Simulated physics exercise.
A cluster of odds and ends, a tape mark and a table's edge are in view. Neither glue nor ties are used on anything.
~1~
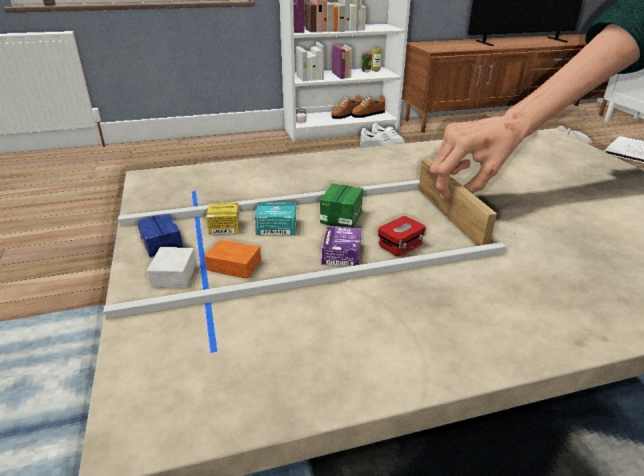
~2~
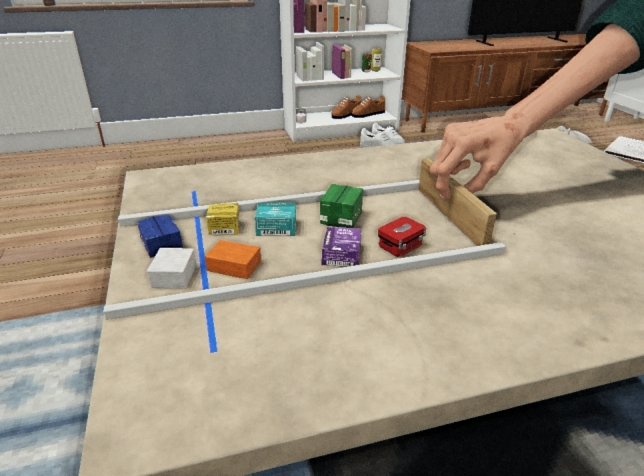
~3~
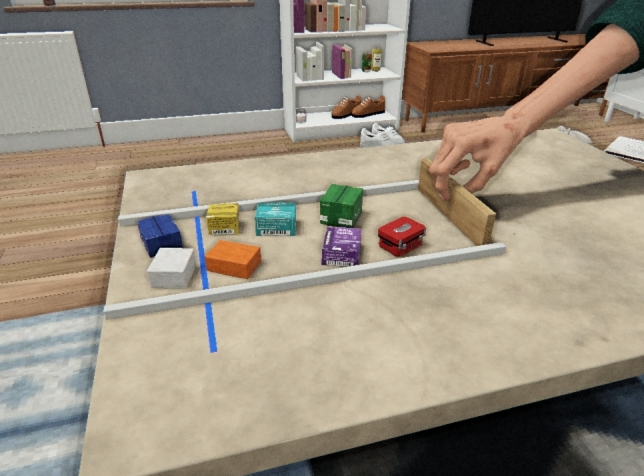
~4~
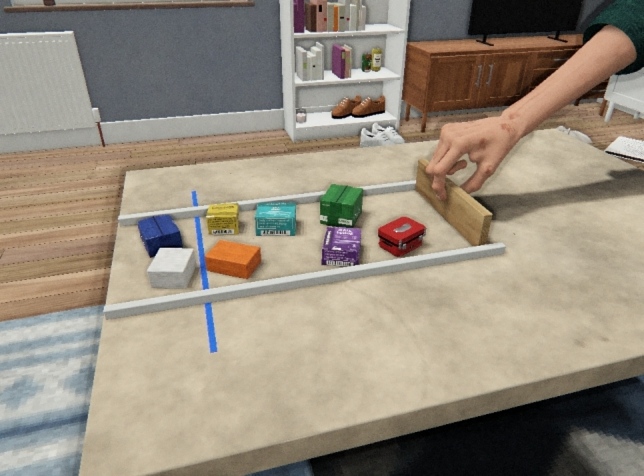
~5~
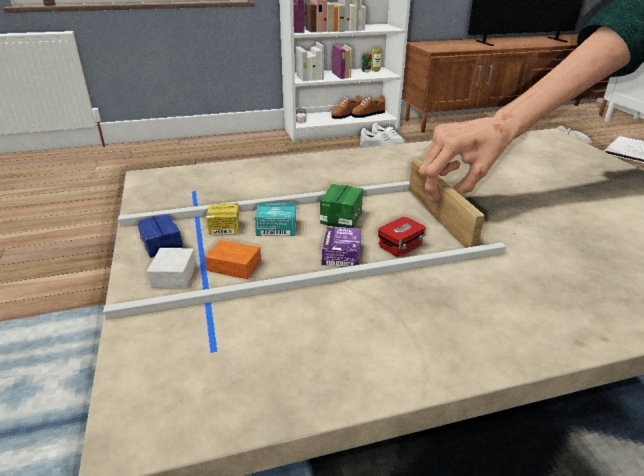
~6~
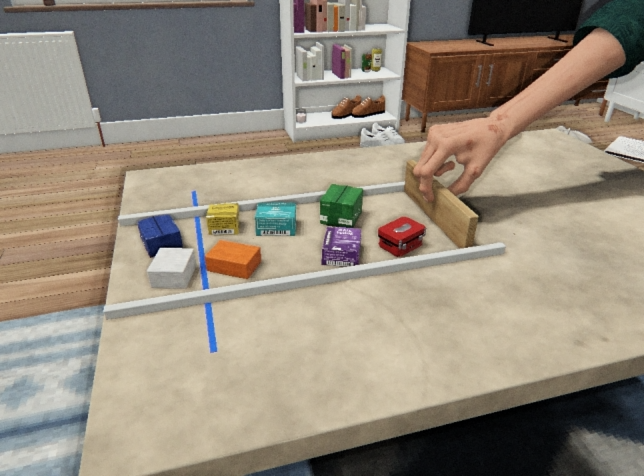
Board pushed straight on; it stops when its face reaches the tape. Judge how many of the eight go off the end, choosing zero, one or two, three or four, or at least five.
The push is going to clear three or four off the end.
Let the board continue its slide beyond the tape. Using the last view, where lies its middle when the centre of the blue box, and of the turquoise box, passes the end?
The middle is at (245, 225) when it's the blue box, and at (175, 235) when it's the turquoise box.
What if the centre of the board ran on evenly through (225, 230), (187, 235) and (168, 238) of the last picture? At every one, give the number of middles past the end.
Counts: 2, 4, 6.
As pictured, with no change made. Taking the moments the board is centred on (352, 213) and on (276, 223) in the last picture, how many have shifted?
The first number is 3, the next one 8.
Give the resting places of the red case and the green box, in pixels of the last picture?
The red case stops around (181, 265); the green box around (180, 232).
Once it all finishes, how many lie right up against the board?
It's 2.
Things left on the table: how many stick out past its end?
Overhanging ones - 0.
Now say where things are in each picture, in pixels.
In the first frame, blue box (160, 235); white block (173, 267); yellow box (223, 219); board (452, 200); tape (201, 252).
In the second frame, white block (173, 268); board (452, 200).
In the third frame, yellow box (223, 219); turquoise box (276, 218).
In the fourth frame, blue box (160, 235); green box (342, 206).
In the fifth frame, white block (173, 268); purple box (342, 246).
In the sixth frame, blue box (160, 235); white block (173, 268); yellow box (223, 219); board (436, 202); tape (201, 252).
A little later, none off yet; blue box at rest near (160, 235); white block at rest near (173, 268); yellow box at rest near (223, 219).
When it is over, the number that fall off is three or four; down, orange block, yellow box, white block and blue box.
